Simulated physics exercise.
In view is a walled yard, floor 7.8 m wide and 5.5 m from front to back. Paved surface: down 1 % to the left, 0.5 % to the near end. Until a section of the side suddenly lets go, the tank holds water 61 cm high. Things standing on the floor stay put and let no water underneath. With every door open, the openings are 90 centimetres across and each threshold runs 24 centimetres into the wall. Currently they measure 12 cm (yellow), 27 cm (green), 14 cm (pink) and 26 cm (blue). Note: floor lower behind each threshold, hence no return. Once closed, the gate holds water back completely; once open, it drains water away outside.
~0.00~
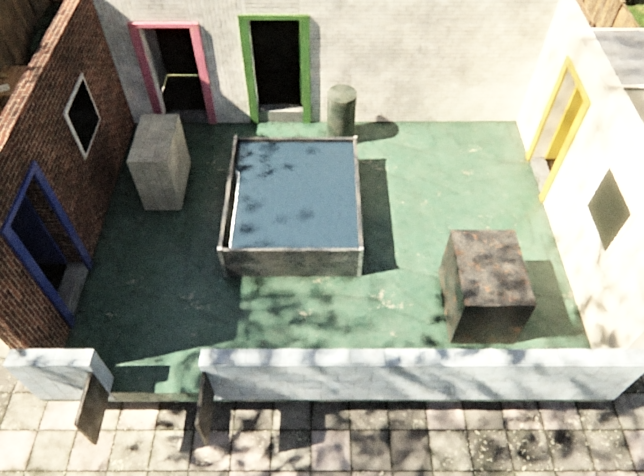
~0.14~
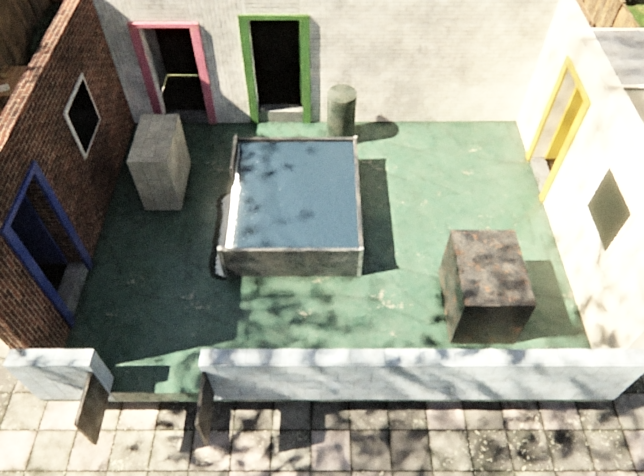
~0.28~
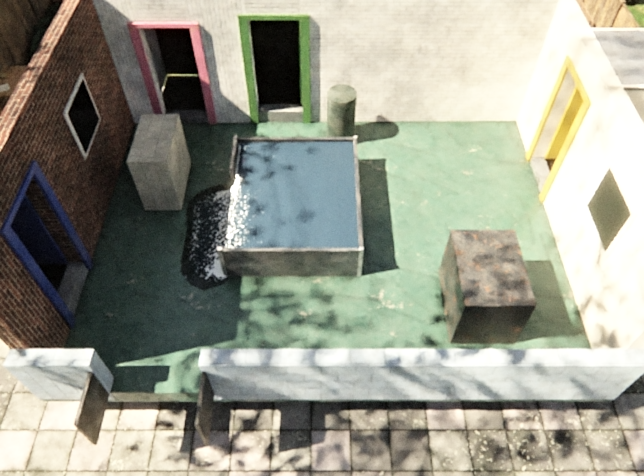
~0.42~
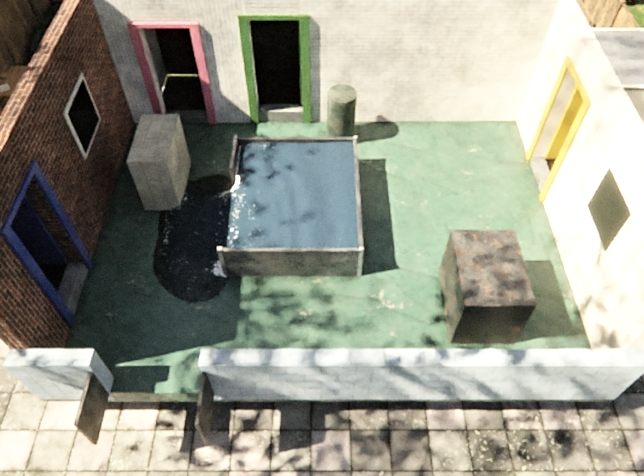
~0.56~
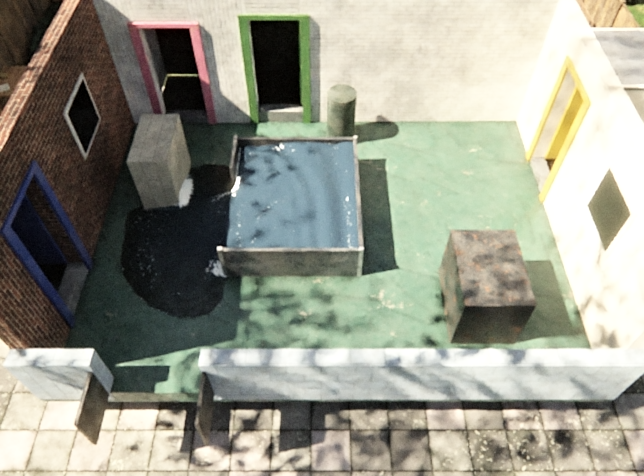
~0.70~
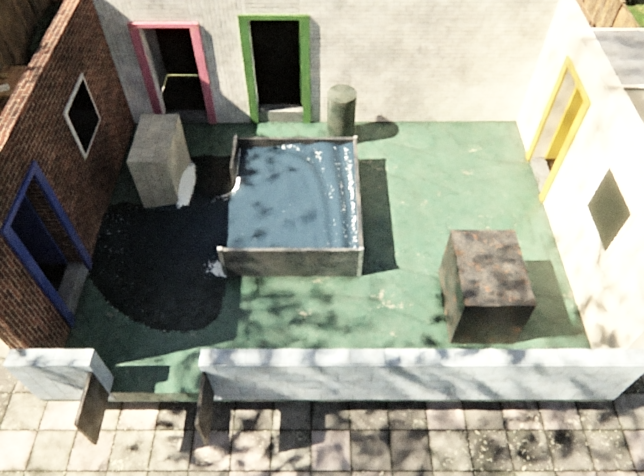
In a walled yard with a green floor, water poured from the left side of a raised tank and spread in a dark, widening patch past a pale block toward the brick wall.
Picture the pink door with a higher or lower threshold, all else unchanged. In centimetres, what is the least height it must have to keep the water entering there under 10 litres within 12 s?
17 cm.
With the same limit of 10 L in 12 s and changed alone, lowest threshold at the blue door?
Blue would need about 31 cm on its own.
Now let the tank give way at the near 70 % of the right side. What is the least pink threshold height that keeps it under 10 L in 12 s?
That way, roughly 8.5 cm.
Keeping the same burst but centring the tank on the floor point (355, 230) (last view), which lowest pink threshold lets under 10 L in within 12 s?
Close to 15 cm would do it.
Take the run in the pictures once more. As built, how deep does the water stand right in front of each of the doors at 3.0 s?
Depths in cm: Yellow 0, green 6, pink 19, blue 28.
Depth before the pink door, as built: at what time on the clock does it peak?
The level tops out around 3.2 s.
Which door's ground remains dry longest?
Answer: Yellow.
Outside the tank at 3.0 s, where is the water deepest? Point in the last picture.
Near (60, 365).
After 1.4 s water covers 25 % of the floor, deepest (46 cm) near (100, 238); 5 cm at the pink door, 0 litres in over its 14 cm threshold.
After 3.0 s water covers 40 % of the floor, deepest (42 cm) near (60, 365); 19 cm at the pink door, 5 litres in over its 14 cm threshold.
After 12.0 s water covers 100 % of the floor, deepest (12 cm) near (131, 138); 7 cm at the pink door, 25 litres in over its 14 cm threshold.
At the pink door as built, the water arrived by 1.3 s and peaked near 19 cm at 3.2 s.
Run again over the same 12 s with other heights there, 26 litres in over 14 cm, 6 litres over 18.5 cm. The limit of 10 litres is kept from about 17 cm up.
